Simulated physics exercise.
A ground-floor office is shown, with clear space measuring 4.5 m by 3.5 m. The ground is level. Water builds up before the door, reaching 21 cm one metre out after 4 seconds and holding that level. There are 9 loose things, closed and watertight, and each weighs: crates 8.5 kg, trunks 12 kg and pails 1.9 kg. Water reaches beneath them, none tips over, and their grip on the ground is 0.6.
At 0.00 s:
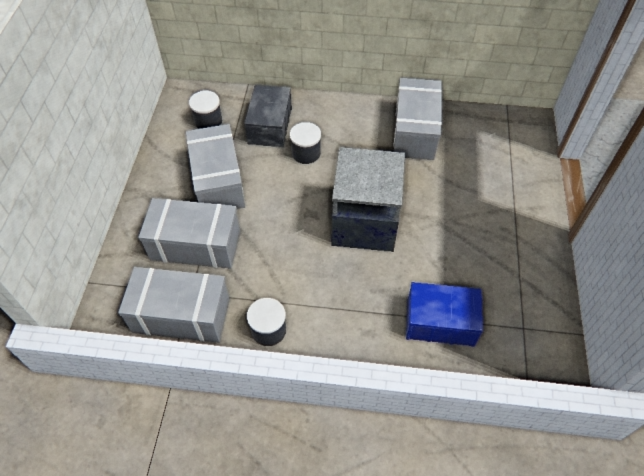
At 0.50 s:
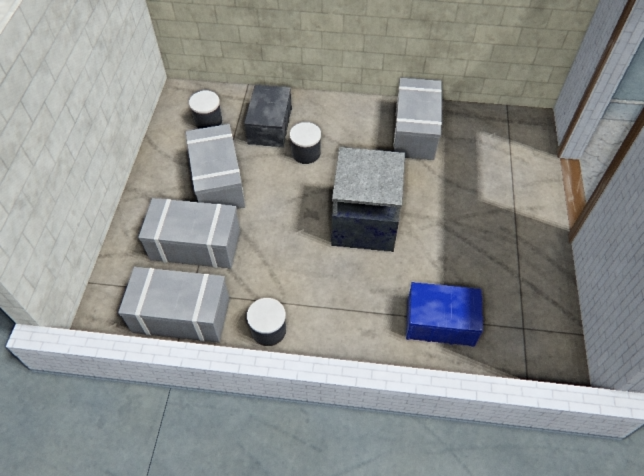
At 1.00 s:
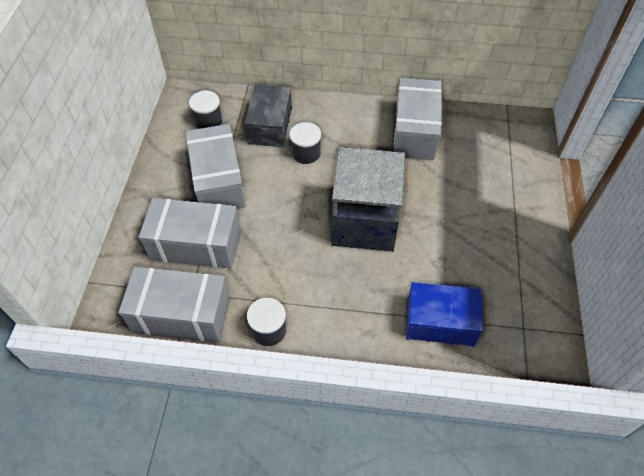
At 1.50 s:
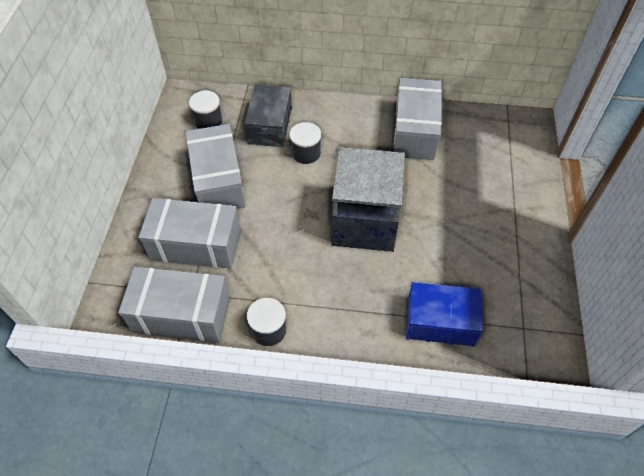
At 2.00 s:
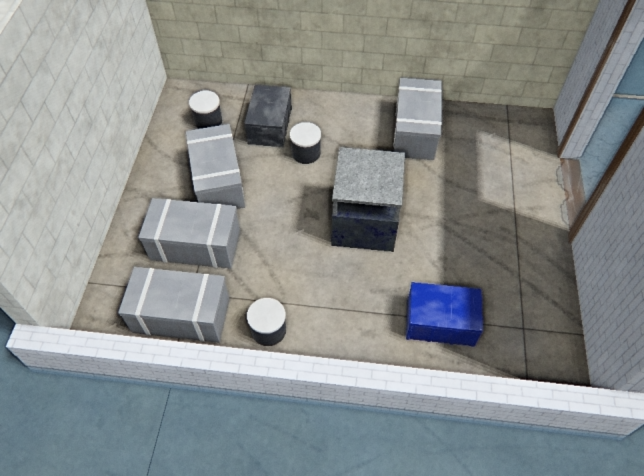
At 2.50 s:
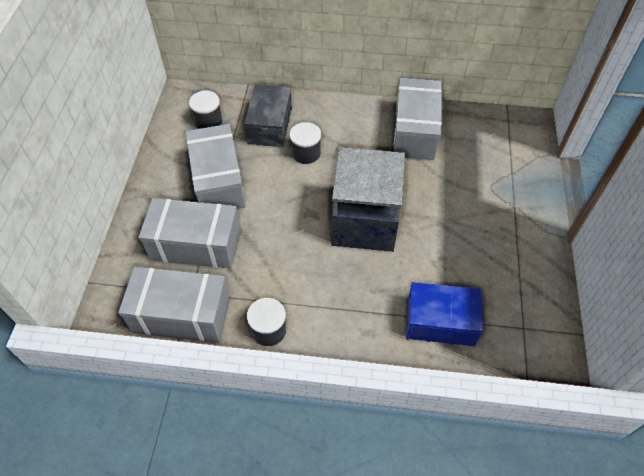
The footage shows a walled room from above, holding grey trunks, round white-topped containers and a blue crate, as bluish water covers the ground outside, then spreads slightly through the doorway at right; the objects inside stay still.
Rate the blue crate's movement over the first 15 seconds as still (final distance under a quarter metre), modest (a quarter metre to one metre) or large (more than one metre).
The rating is modest.
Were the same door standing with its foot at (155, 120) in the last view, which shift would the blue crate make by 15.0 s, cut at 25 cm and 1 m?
Then the blue crate would have gone a long way.
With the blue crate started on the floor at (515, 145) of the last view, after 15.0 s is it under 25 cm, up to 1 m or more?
It moves a short way.
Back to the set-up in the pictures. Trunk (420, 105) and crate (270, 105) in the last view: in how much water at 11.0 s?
Some 7 cm at the first, some 10 cm at the second.
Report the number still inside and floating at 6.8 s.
The number is 5.
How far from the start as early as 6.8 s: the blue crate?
30 cm, give or take.
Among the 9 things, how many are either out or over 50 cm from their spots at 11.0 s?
At that time I count 8.
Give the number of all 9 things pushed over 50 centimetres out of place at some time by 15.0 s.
9 of them.
After 3.5 s the blue crate is near (446, 306), 0.0 m from its start, aground; 0 afloat.
After 6.8 s the blue crate is near (455, 343), 0.3 m from its start, aground; 5 afloat.
After 11.0 s the blue crate is near (548, 287), 0.9 m from its start, aground; 8 afloat.
After 15.0 s the blue crate is near (481, 265), 0.5 m from its start, afloat; 9 afloat.
